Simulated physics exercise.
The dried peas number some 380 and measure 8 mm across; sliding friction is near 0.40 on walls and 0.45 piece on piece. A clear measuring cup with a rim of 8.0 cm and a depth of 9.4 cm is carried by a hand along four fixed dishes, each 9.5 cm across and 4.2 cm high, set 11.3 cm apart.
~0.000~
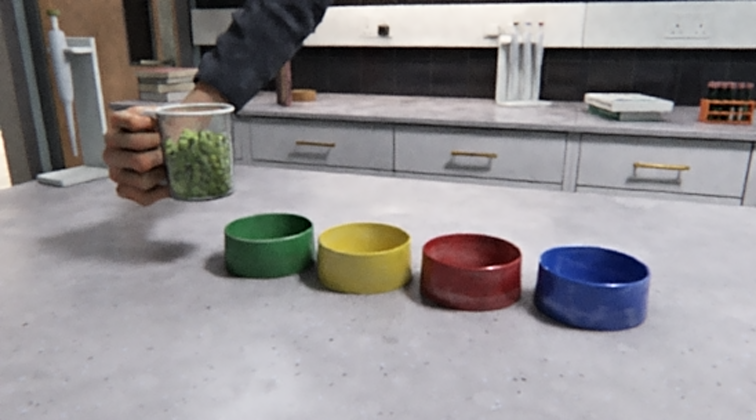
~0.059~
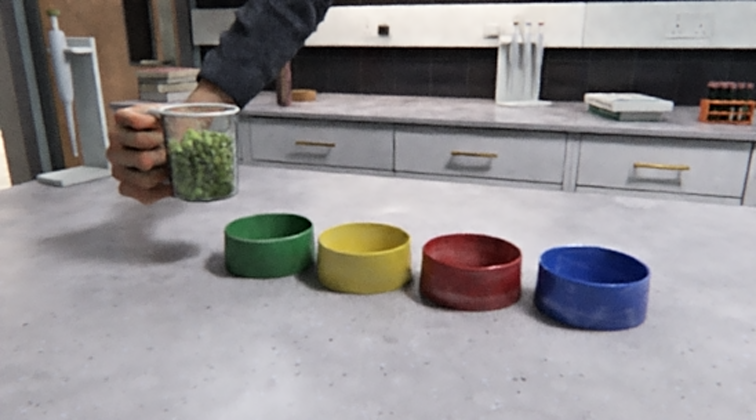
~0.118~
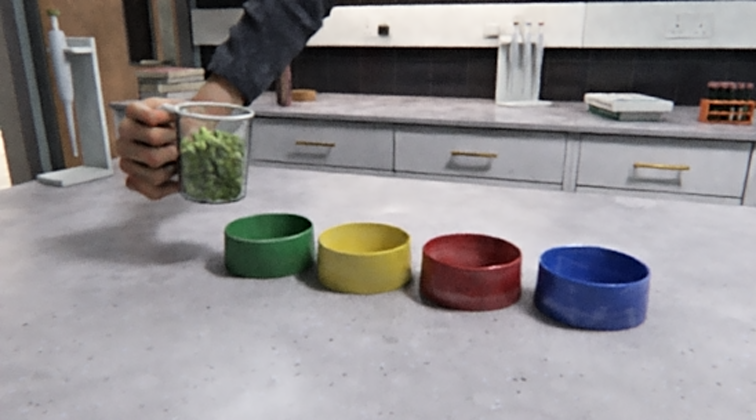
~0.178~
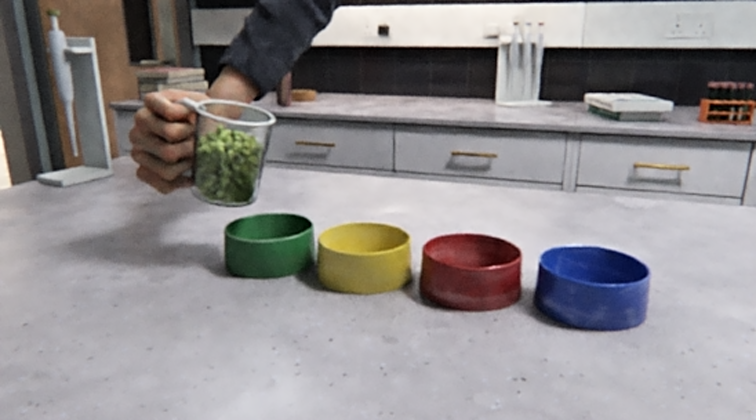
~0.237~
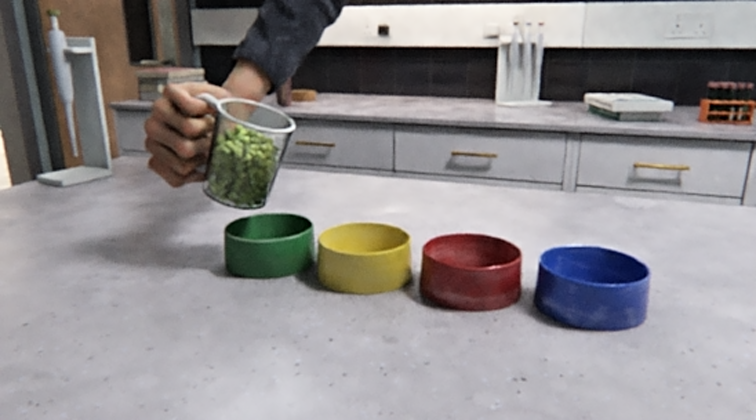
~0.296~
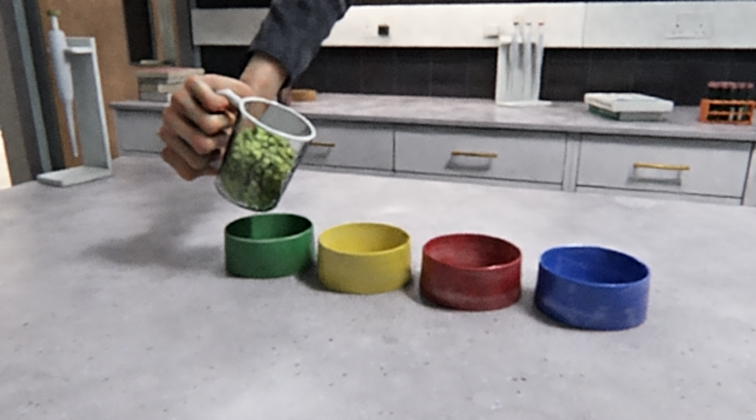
A hand moves a clear cup of green peas right while tilting it above colored dishes.
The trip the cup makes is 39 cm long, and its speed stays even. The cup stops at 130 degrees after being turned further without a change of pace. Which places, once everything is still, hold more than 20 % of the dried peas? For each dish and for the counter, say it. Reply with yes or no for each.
Red dish: No, blue dish: Yes, green dish: No, yellow dish: No, counter: No.
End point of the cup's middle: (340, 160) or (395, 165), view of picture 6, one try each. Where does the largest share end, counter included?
The largest share ends at yellow first and at red second.
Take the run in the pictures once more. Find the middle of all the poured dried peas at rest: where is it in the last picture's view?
Somewhere around (598, 284) in the final frame.
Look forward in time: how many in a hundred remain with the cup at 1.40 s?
Estimate: Around 0 % of the load.
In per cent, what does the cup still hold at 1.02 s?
I reckon around 85 per cent.
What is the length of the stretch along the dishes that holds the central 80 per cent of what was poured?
Close to 7 centimetres along the dishes.
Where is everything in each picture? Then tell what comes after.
Cup at (199, 152), tilt 0 degrees, lip at (226, 111), moved 0.0 cm; middle of the pieces at (203, 165); green dish at (269, 226); yellow dish at (365, 237); red dish at (472, 250); blue dish at (593, 264), in the first picture.
Cup at (203, 152), tilt 2 degrees, lip at (232, 112), moved 0.5 cm; middle of the pieces at (206, 166), in the second picture.
Cup at (214, 153), tilt 7 degrees, lip at (247, 117), moved 2.0 cm; middle of the pieces at (217, 167), in the third picture.
Cup at (230, 154), tilt 14 degrees, lip at (268, 123), moved 4.0 cm; middle of the pieces at (231, 168), in the fourth picture.
Cup at (246, 155), tilt 21 degrees, lip at (289, 131), moved 6.0 cm; middle of the pieces at (246, 169), in the fifth picture.
Cup at (262, 157), tilt 28 degrees, lip at (310, 138), moved 8.0 cm; middle of the pieces at (260, 170); green dish at (269, 226); yellow dish at (365, 237); red dish at (472, 250); blue dish at (593, 264). The cup turns about 115 degrees a second and travels 34 cm a second, in the sixth picture.
After 0.73 s, tilt 78 degrees; cup holds 100 %.
Then, at 1.02 s, tilt 112 degrees; cup holds 85 %, blue 5 %.
After 1.40 s, tilt 130 degrees; cup holds 0 %, blue 90 %.
At rest (2.2 s), red 0 %, blue 90 %, green 0 %, yellow 0 %, counter 10 %.
